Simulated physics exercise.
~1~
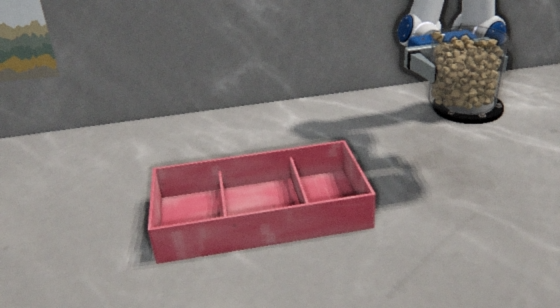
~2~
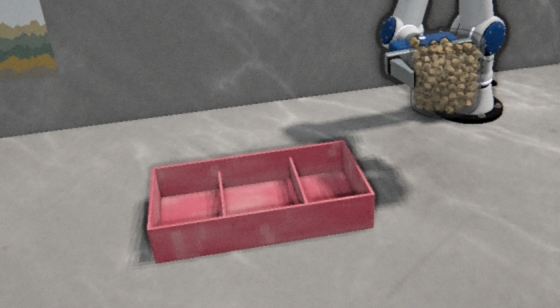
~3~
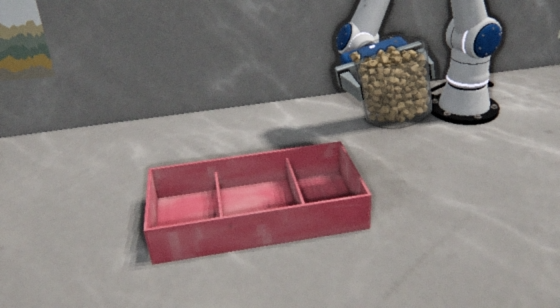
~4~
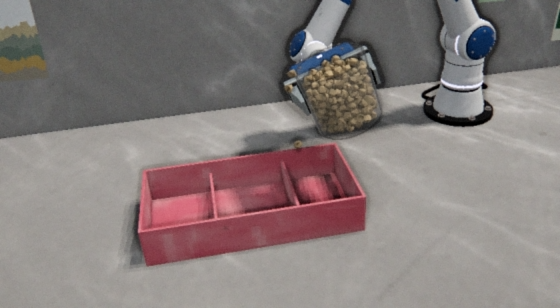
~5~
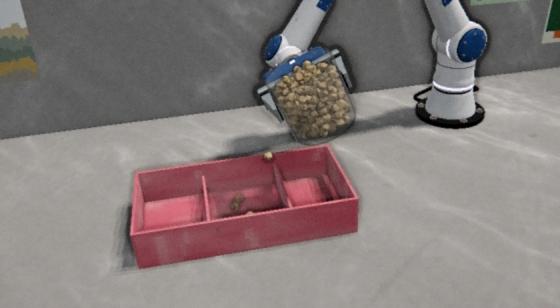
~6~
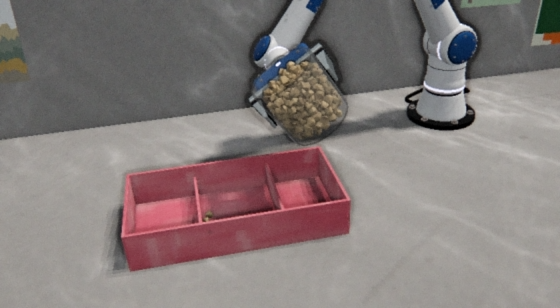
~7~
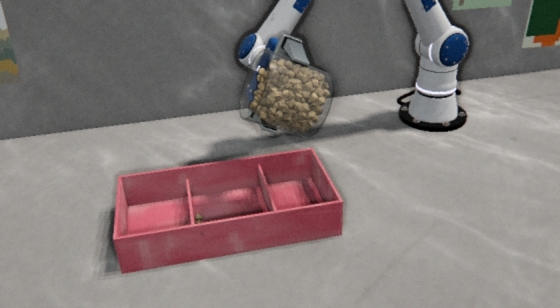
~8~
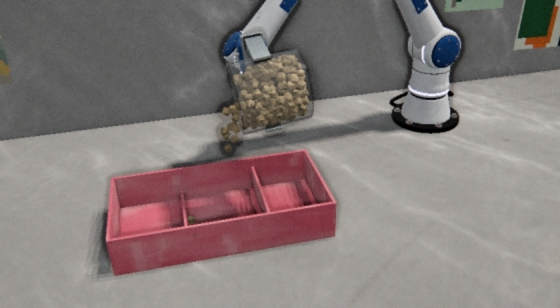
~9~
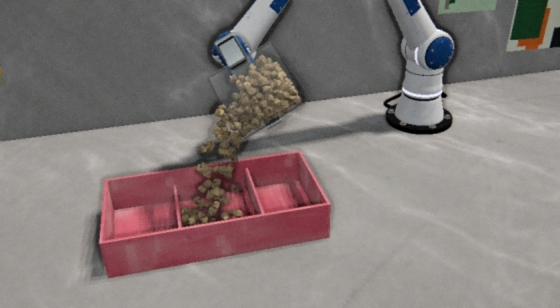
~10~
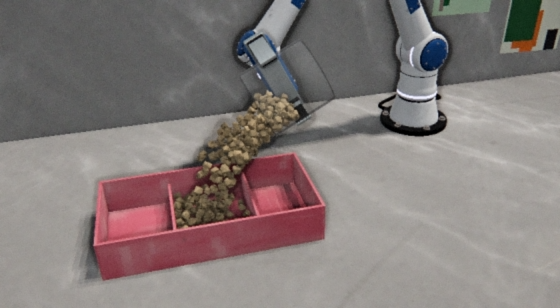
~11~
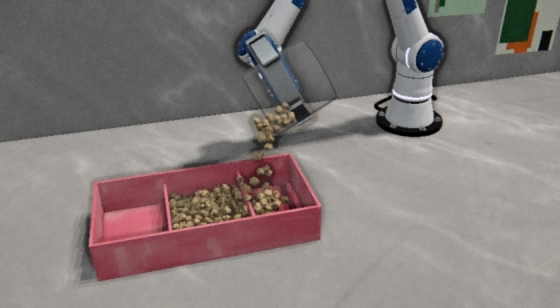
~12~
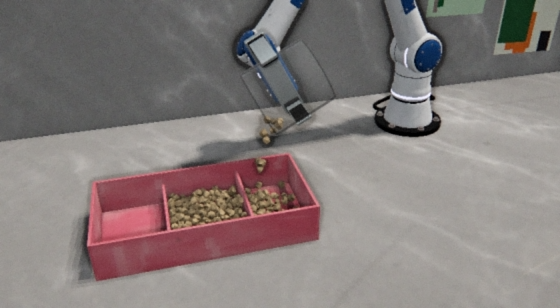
At the start, a white and blue robot arm holds a clear cup full of small tan pebbles at the upper right, behind a red box split into three compartments. The arm carries the cup left toward the box, tipping it, and a few pebbles drop out early. The cup then tilts further onto its side, and a thick stream pours into the middle compartment. As the cup shifts slightly right, the last pebbles fall into the right compartment. Finally, the middle holds most of them, the right holds fewer, and the left stays empty.
